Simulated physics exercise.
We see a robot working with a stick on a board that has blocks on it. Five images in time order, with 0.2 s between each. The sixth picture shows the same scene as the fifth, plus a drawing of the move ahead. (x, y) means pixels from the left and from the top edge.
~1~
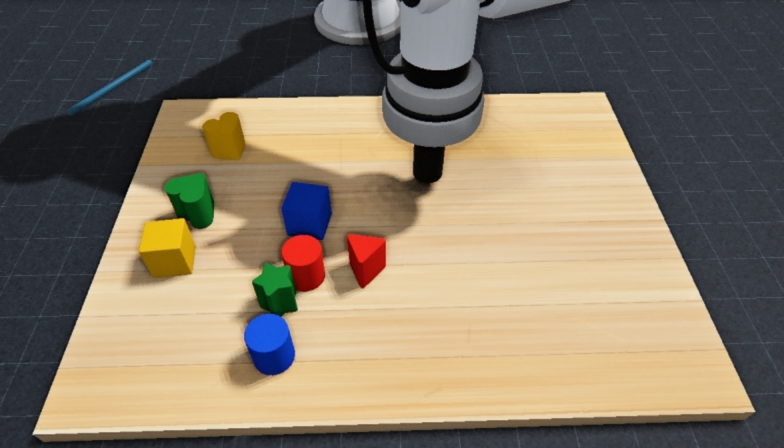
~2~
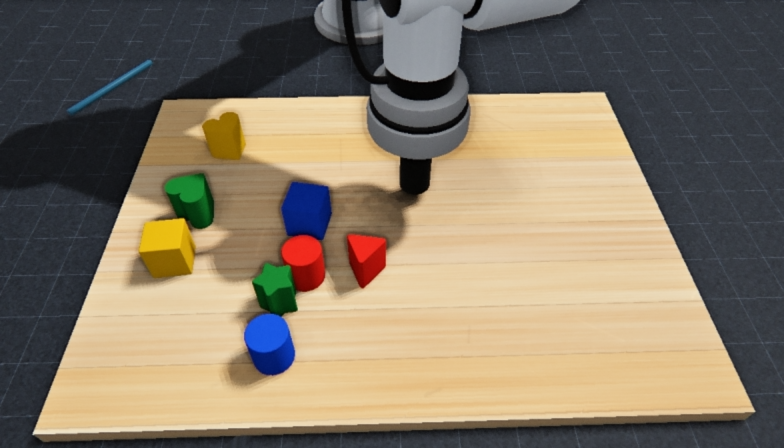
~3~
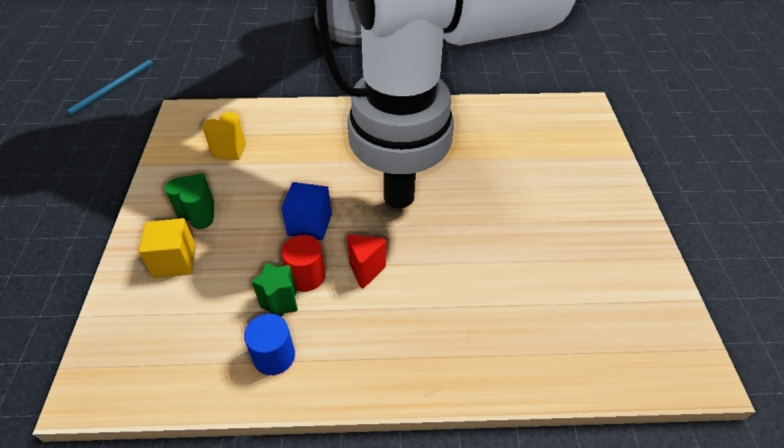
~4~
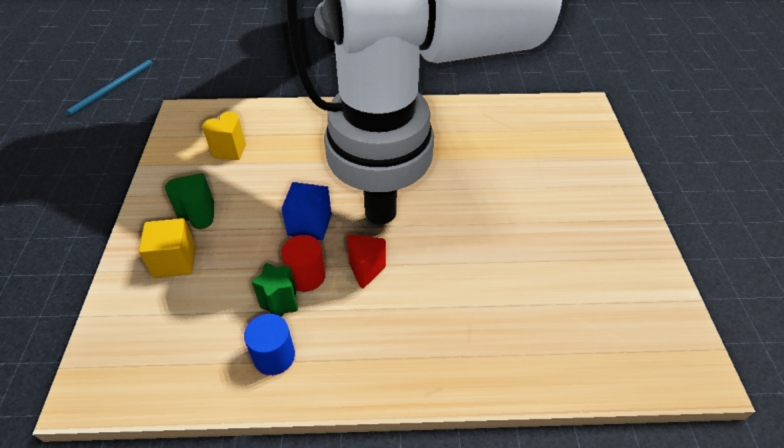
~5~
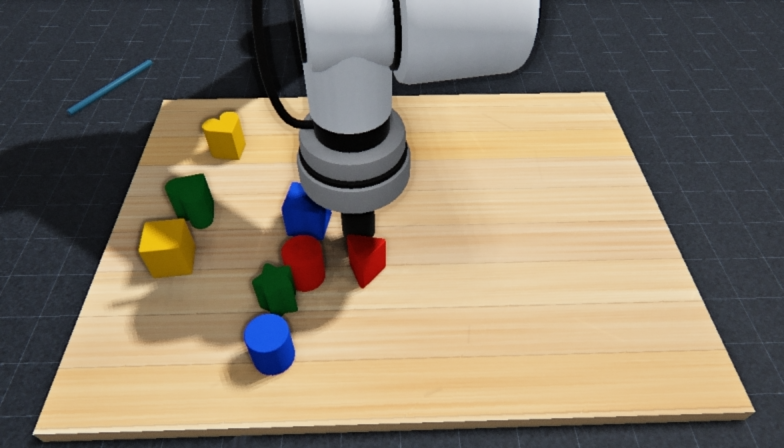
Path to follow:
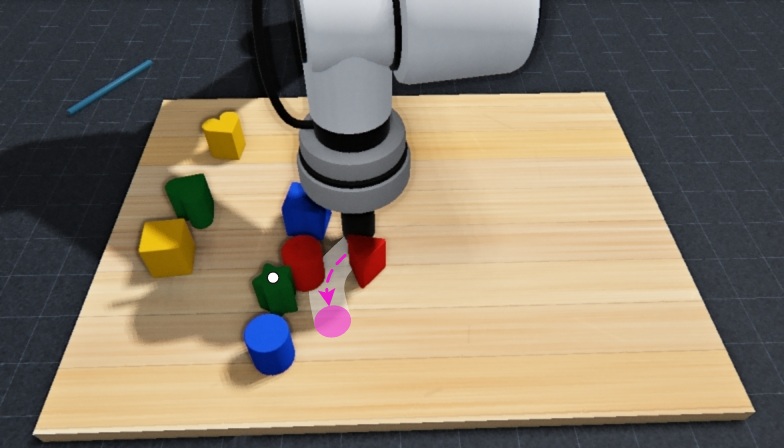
A robot arm moves its black stick down and left toward the red triangular block.
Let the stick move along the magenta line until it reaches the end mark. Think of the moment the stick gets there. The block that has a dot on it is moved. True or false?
The claim holds.
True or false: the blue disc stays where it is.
True.
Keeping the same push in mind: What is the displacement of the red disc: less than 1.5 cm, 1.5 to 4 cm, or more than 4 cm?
Net shift: 1.5 to 4 cm.
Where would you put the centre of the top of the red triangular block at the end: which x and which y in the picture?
When the path ends, it will be at (356, 262).
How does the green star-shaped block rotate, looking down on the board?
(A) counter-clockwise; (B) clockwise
Answer: A.
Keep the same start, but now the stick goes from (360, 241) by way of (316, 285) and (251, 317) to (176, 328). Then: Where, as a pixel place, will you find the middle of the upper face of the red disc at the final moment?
Answer: (222, 264).
The drawn path runs from (360, 241) through (338, 263) and (327, 290) to (333, 321); the dot is on the green star-shaped block.
The first path, step by step. One third of the way, stick (336, 253); red triangular block (357, 252), turned 55° anticlockwise.
Two thirds of the way, stick (325, 281); green star-shaped block (257, 286), turned 35° anticlockwise; red disc (284, 261); red triangular block (355, 260), turned 90° anticlockwise.
At the end, stick (331, 312); blue disc not moved; green star-shaped block (257, 286), turned 35° anticlockwise; red disc (284, 261); blue square block not moved; red triangular block (356, 262), turned 105° anticlockwise.
